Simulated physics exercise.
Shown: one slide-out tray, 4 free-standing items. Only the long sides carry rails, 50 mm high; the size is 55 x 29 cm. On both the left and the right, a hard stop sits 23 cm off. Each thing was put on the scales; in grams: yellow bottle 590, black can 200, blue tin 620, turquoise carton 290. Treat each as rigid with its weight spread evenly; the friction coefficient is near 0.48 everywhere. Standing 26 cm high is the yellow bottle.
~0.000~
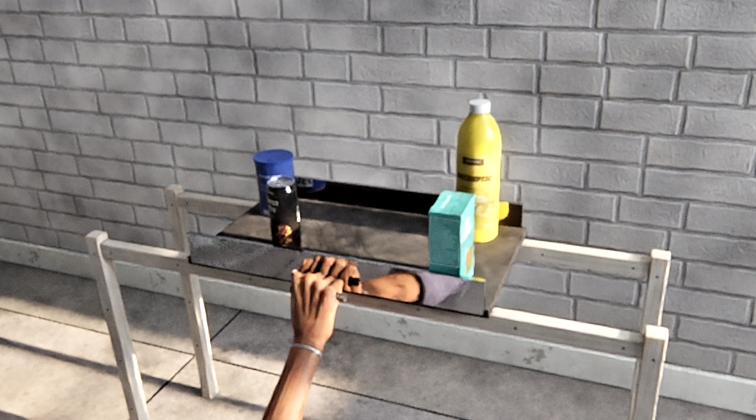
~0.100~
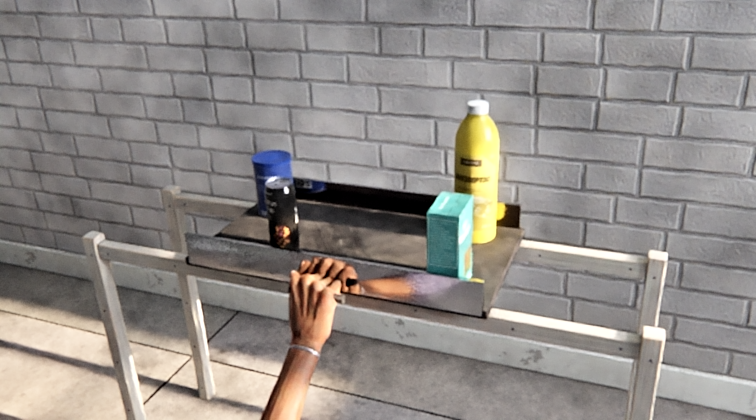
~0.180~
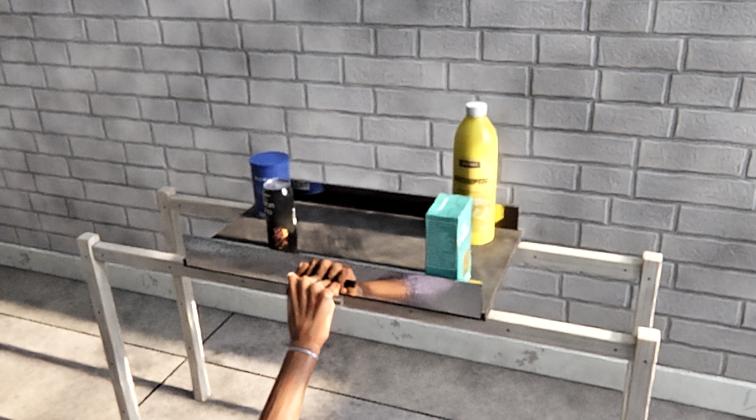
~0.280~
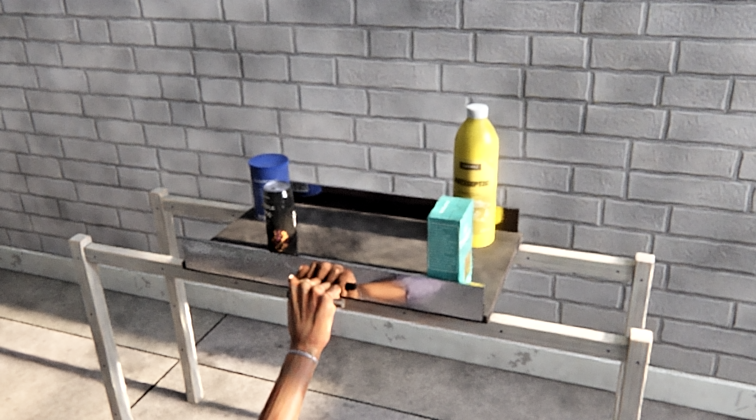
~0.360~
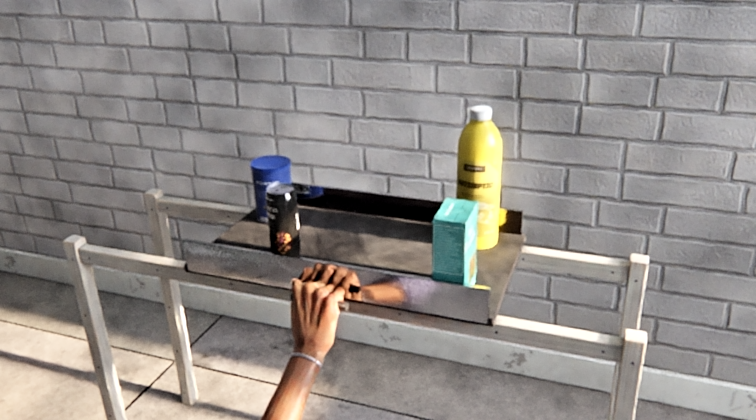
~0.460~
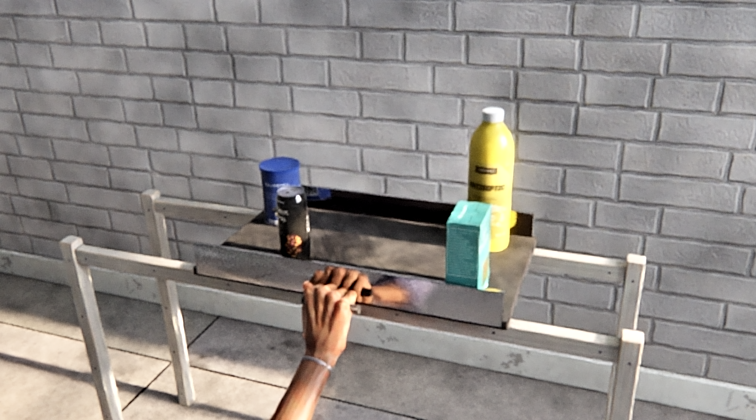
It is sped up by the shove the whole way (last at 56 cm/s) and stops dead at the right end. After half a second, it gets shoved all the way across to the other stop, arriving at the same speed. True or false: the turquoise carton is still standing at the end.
False.
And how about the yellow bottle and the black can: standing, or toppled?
Final state - yellow bottle: Remains on its base; black can: Goes over.
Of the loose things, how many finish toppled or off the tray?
Count: 2.
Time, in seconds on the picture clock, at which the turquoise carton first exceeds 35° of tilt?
It happens near 1.1 s.
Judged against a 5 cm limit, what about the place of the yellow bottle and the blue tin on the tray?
First the yellow bottle: It stays in position; then the blue tin: It stays in position.
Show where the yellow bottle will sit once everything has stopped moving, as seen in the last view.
It settles somewhere near (341, 163).
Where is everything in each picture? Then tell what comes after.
The first picture shows tray midway; turquoise carton (452, 244); yellow bottle (478, 170).
The second picture shows tray midway; yellow bottle (476, 171).
The third picture shows tray 1 cm right; black can (281, 219).
The fourth picture shows tray 2 cm right; yellow bottle (475, 175); black can (280, 221).
The fifth picture shows tray 4 cm right; yellow bottle (479, 177).
The sixth picture shows tray 6 cm right; turquoise carton (468, 255); black can (294, 226).
After 1.46 s, tray 23 cm right; turquoise carton now off the tray; black can on its side; blue tin slid 3 cm.
After 2.46 s, tray 2 cm right; black can on its side; blue tin slid 3 cm.
At rest (5.0 s), off the tray and tipped over, turquoise carton; tipped over on the tray, black can; the other 2 in place, give or take 5 cm.
